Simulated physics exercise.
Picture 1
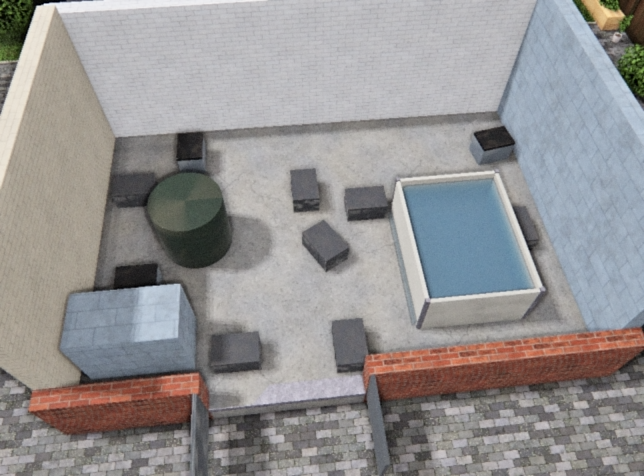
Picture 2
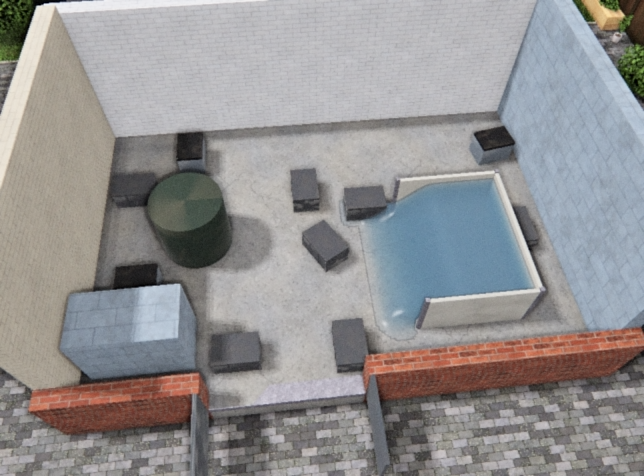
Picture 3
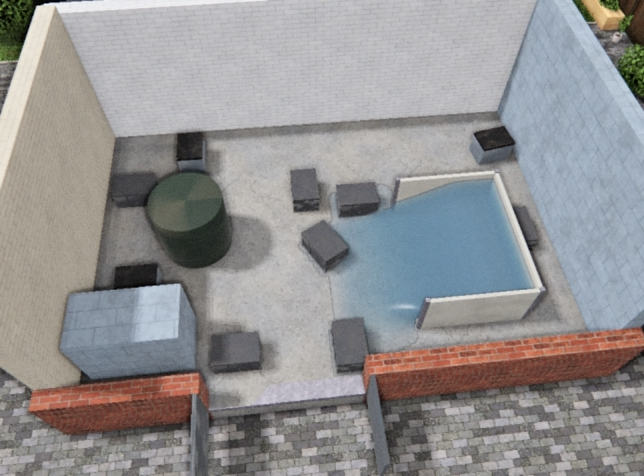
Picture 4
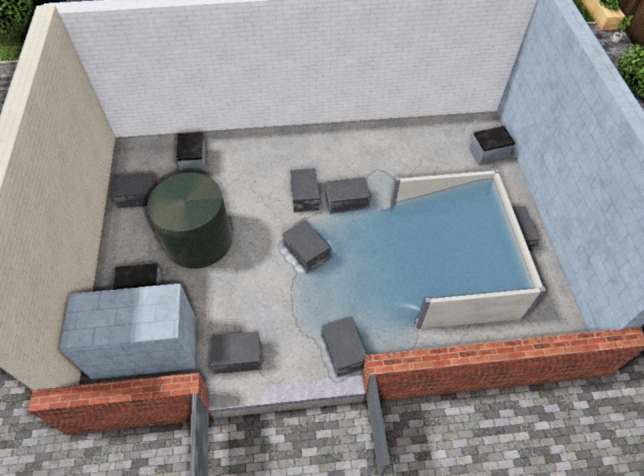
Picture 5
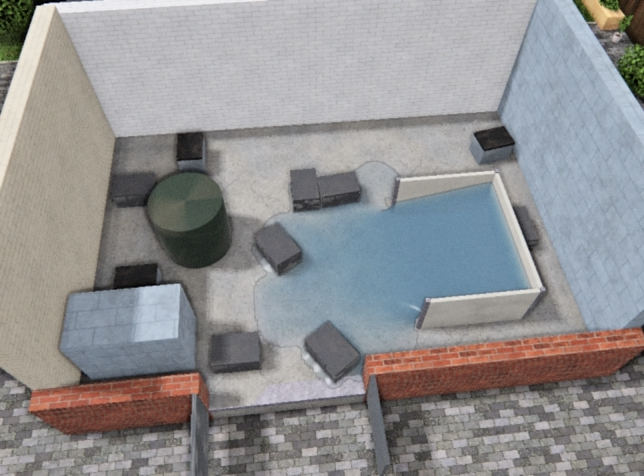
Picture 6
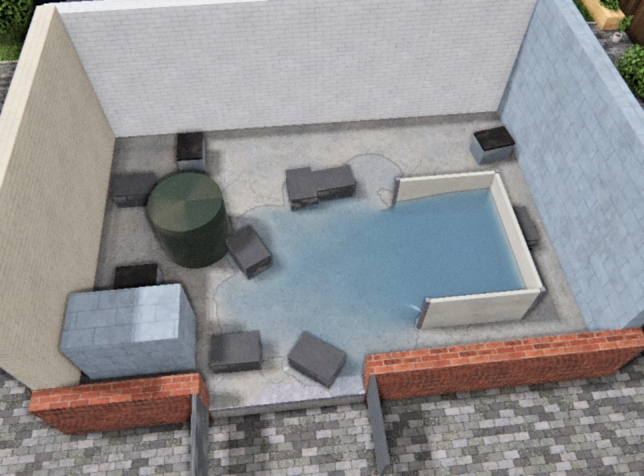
Walled service yard with water bursting from the left side of a rectangular tank, spreading left and pushing several dark crates along.
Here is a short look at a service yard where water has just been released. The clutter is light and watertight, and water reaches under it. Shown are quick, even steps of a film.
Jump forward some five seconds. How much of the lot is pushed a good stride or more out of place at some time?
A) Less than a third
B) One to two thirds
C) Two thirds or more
Option C: Two thirds or more.
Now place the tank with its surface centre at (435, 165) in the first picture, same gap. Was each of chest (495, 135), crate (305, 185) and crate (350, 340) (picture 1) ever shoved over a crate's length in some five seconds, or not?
The first: Did not travel far; the second: Travelled far enough; the third: Did not travel far.
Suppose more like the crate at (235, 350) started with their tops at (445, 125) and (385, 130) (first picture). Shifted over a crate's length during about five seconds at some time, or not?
Taking the two as listed, the first stopped before it and the second stopped before it.
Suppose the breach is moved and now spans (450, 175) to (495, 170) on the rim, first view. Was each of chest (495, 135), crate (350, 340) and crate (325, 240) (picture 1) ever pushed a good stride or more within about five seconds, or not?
Listed in turn, ends up that far off, never travels that far, never travels that far.
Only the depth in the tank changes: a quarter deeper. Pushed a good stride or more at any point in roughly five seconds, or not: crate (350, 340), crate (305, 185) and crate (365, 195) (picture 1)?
In the order you named them: Went past the threshold, went past the threshold, went past the threshold.
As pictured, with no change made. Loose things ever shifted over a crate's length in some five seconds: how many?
The total is 8.
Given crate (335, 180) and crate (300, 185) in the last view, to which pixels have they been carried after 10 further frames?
First object near (319, 135); second object near (207, 125).
A moment on, 3 of 10 are well off their spots; 1 afloat.
Next, 6 of 10 are well off their spots; 3 afloat.
Later, 8 of 10 are well off their spots; 5 afloat.
In the end, 8 of 10 are well off their spots, and 8 have been at some point; 5 afloat.
